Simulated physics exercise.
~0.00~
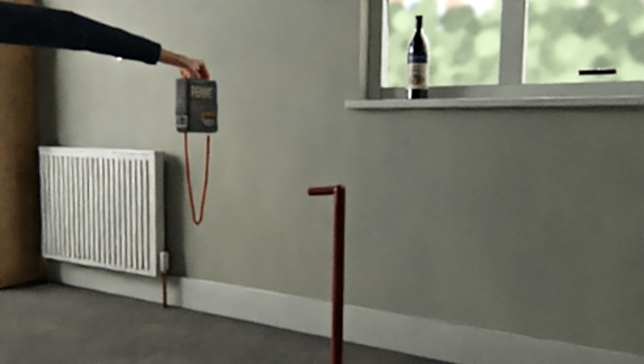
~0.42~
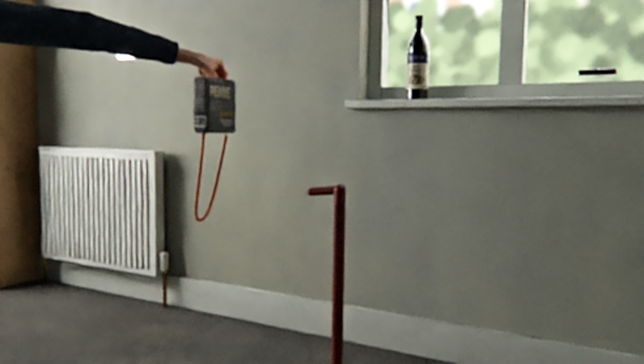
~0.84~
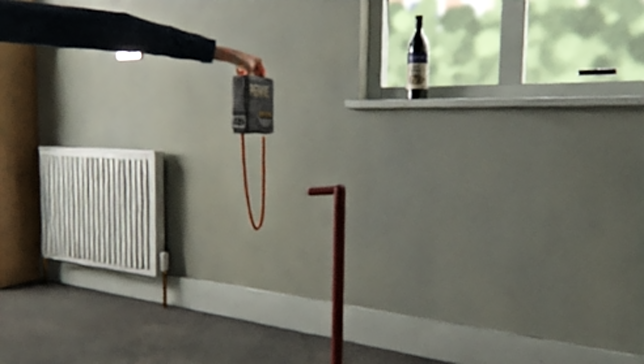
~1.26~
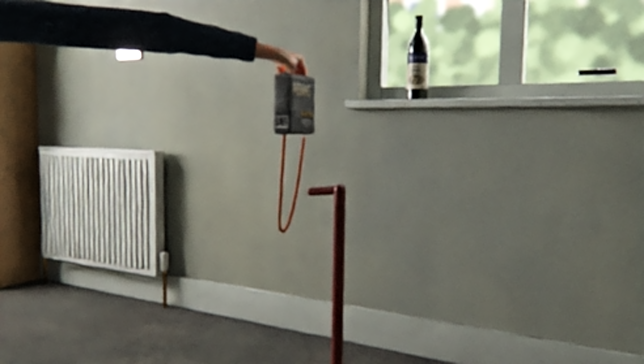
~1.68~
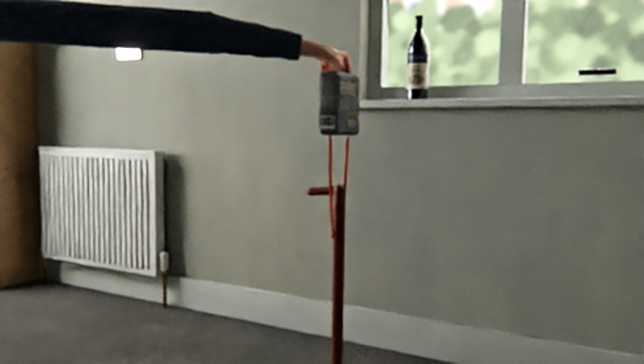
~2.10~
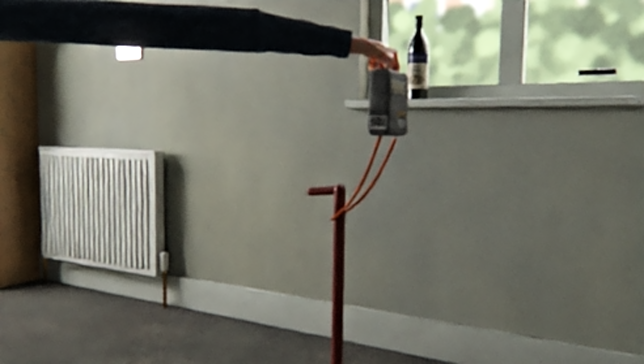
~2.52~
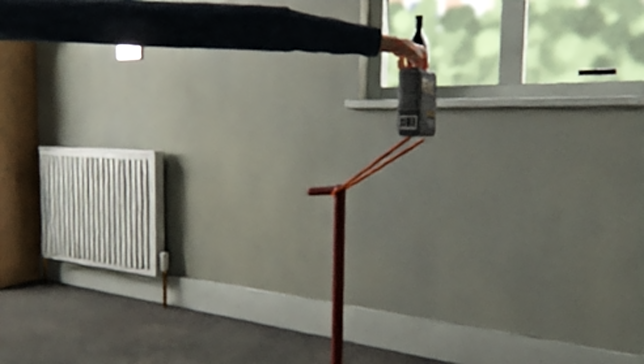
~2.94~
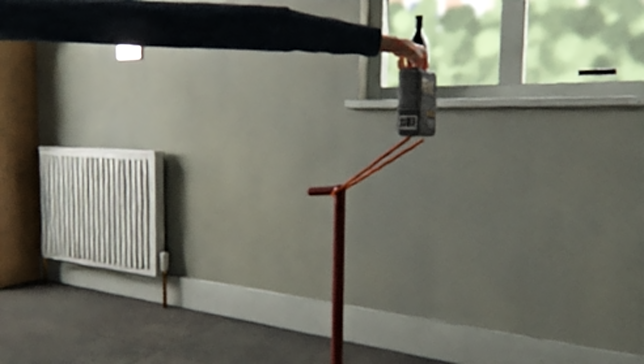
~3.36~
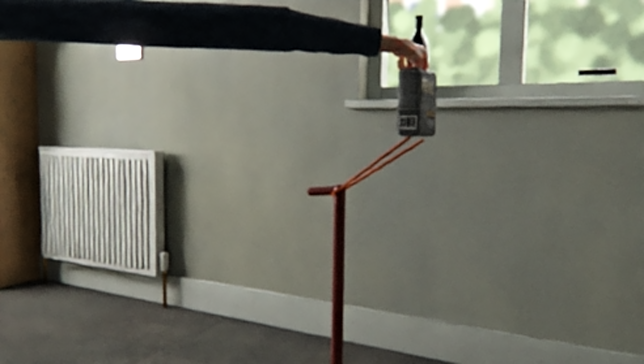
A grey pouch with an orange cord loop hanging beneath it is held by a dark-sleeved arm reaching in from the left of a plain room, seen from a still, level view. A white radiator stands against the grey-green wall at left, a dark bottle sits on the windowsill at right, and a red post with a short peg pointing left rises between them. The hand carries the pouch steadily rightward and over the post. The trailing loop catches at the post's top and draws tight. The hand stops with the pouch upright beyond the post, the cord stretched slantwise between them.
